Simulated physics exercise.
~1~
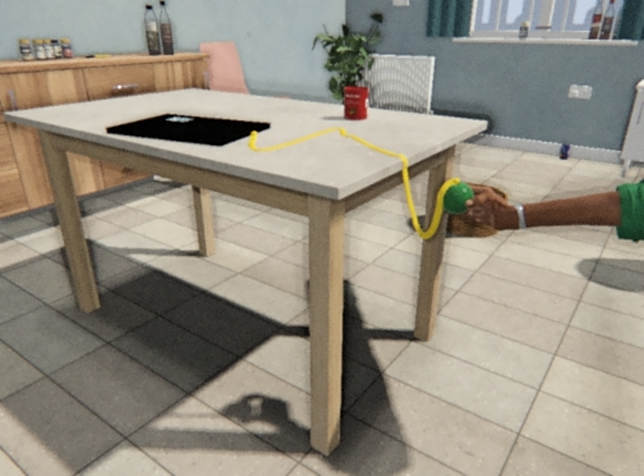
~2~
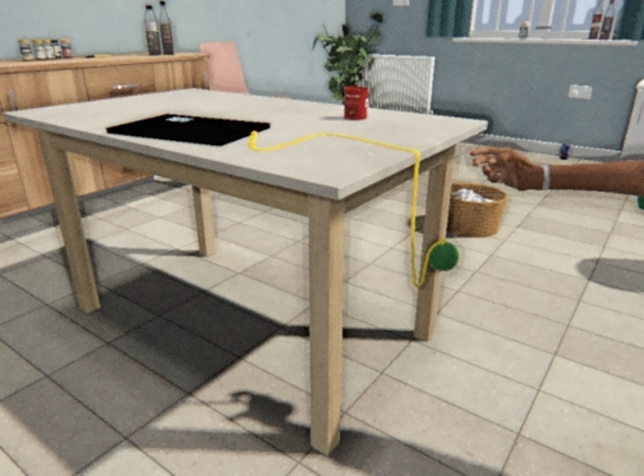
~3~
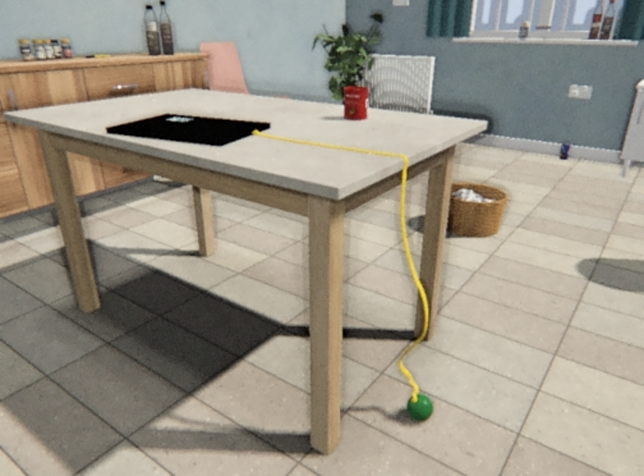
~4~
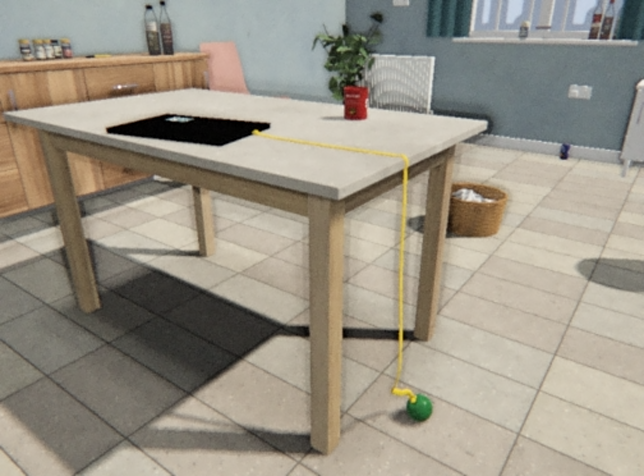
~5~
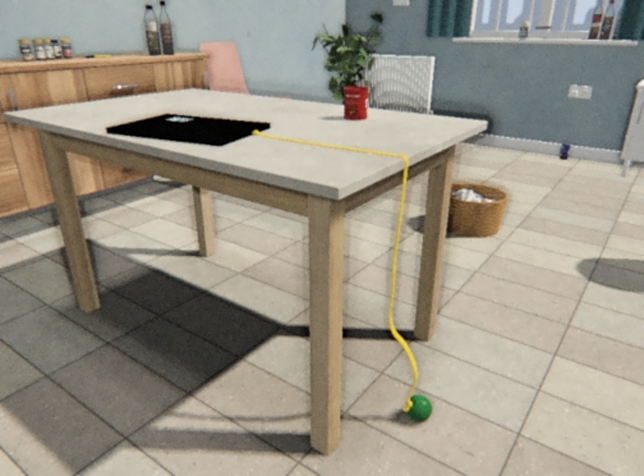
A green ball-like apple on a yellow ribbon was let go by a hand beside a table and dropped to the floor, where it stayed while the ribbon hung over the edge, and the black laptop and red cup never moved.
